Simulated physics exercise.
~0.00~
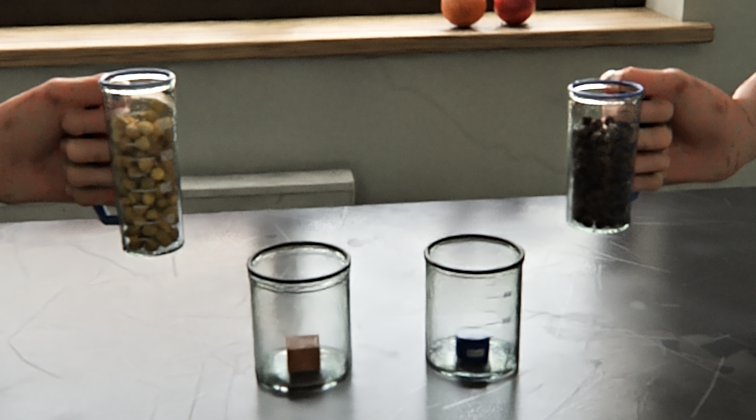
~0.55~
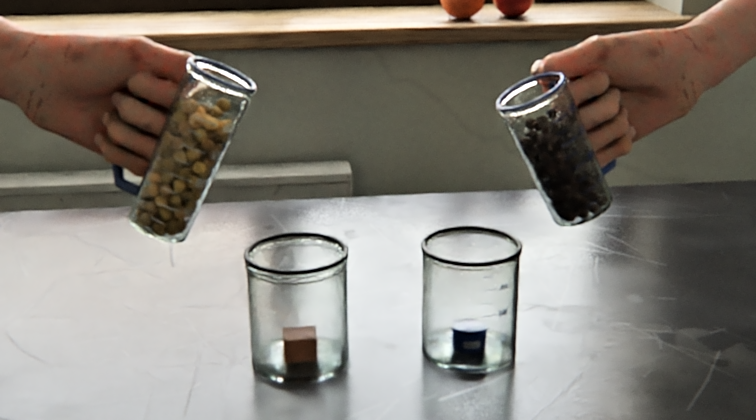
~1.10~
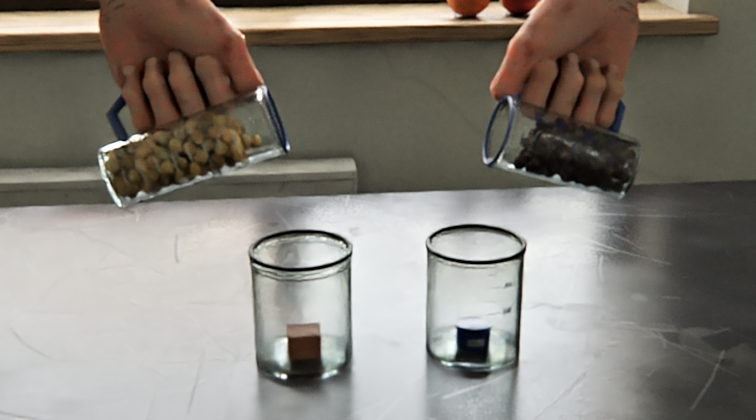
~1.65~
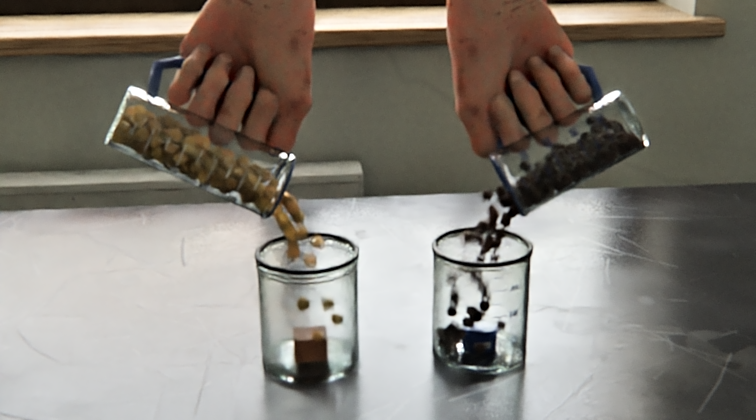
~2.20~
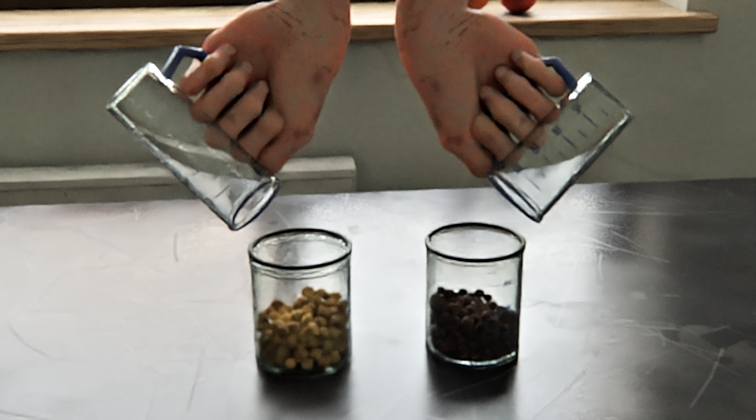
Two hands hold clear handled cups above a dark, scratched table, seen from the front and slightly above, with a windowsill and reddish fruit behind. The left cup holds yellowish-tan pieces and the right one dark pieces, while below stand two clear glass containers, a brown cube inside the left and a small dark blue block inside the right. The hands bring the cups inward, tilting them until they lie on their sides. Both then pour, and pieces tumble down around the blocks. Finally the cups are tipped downward, empty, and the heaped pieces hide both blocks.
